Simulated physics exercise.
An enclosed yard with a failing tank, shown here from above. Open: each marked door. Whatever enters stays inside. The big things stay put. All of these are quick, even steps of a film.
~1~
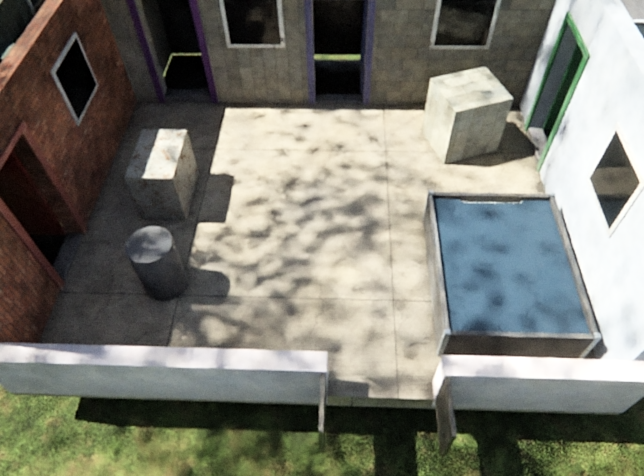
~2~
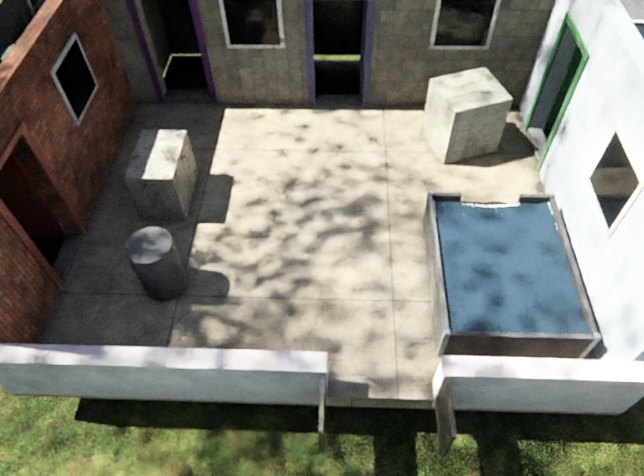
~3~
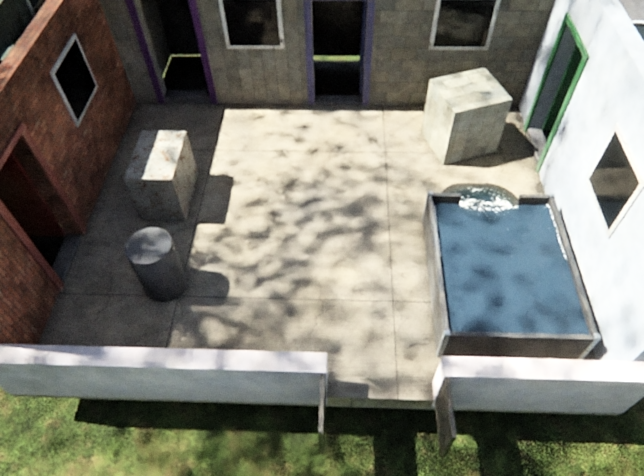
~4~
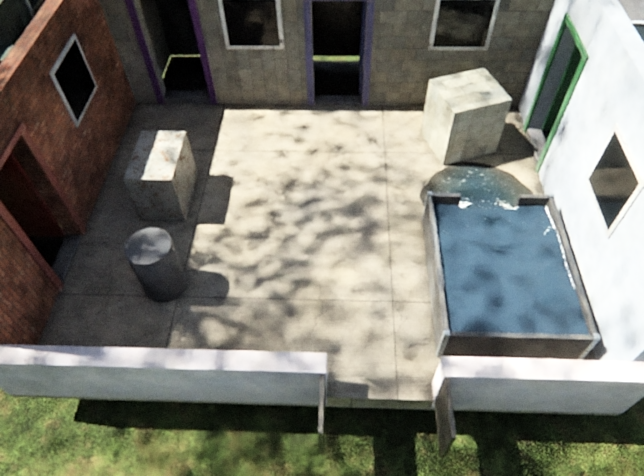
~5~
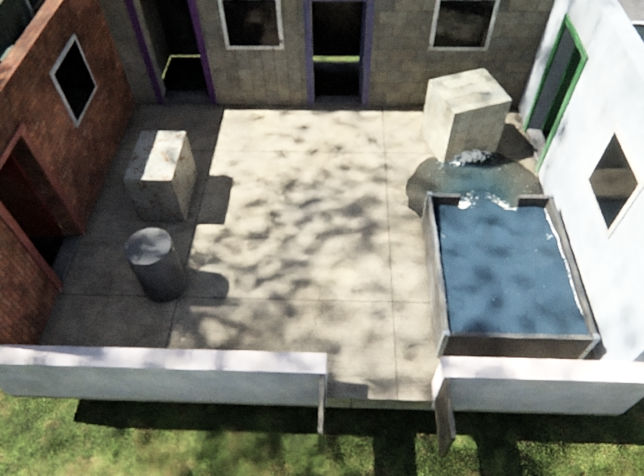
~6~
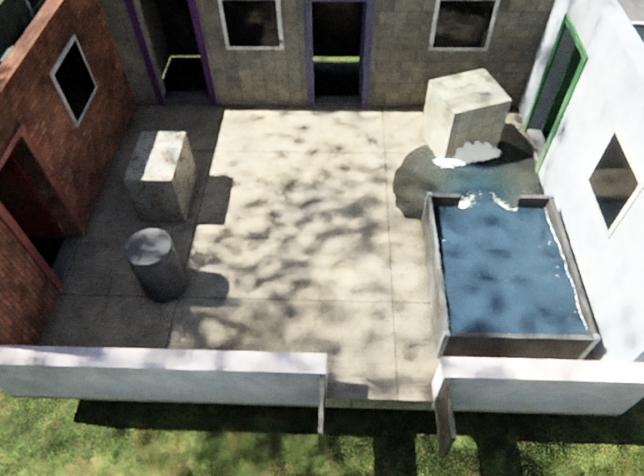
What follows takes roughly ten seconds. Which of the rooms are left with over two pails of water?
The green door is left with over two; the blue door is left with over two; the purple door is left with two or fewer; the red door is left with two or fewer.
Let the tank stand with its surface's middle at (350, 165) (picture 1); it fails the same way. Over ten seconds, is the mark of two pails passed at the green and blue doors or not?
The green door doesn't reach it and the blue door exceeds it.
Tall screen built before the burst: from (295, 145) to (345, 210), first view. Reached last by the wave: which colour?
The door marked red comes last.
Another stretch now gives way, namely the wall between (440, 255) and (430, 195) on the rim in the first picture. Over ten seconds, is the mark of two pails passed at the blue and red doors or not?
Lab note: The blue one sits below the threshold, the red one tops the threshold.
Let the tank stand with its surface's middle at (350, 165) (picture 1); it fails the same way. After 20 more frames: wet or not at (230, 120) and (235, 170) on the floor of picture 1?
Point 1: Soaked through; point 2: Not wet.
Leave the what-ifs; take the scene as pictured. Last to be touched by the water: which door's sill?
It's the door marked red.
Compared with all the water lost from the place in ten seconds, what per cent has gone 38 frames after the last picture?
My figure is about 90 in a hundred.
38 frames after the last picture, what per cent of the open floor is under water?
I'd say close to 55 per cent.
A moment on, water covers 15 % of the floor; the green door under two buckets in, the blue door not reached, the purple door not reached, the red door not reached.
Next, water covers 25 % of the floor; the green door over two buckets in, the blue door under two buckets in, the purple door not reached, the red door not reached.
Then, water covers 40 % of the floor; the green door far over two buckets in, the blue door under two buckets in, the purple door wet at the sill, nothing in, the red door not reached.
Later, water covers 55 % of the floor; the green door far over two buckets in, the blue door over two buckets in, the purple door wet at the sill, nothing in, the red door not reached.
In the end, water covers 75 % of the floor; the green door far over two buckets in, the blue door over two buckets in, the purple door wet at the sill, nothing in, the red door wet at the sill, nothing in.
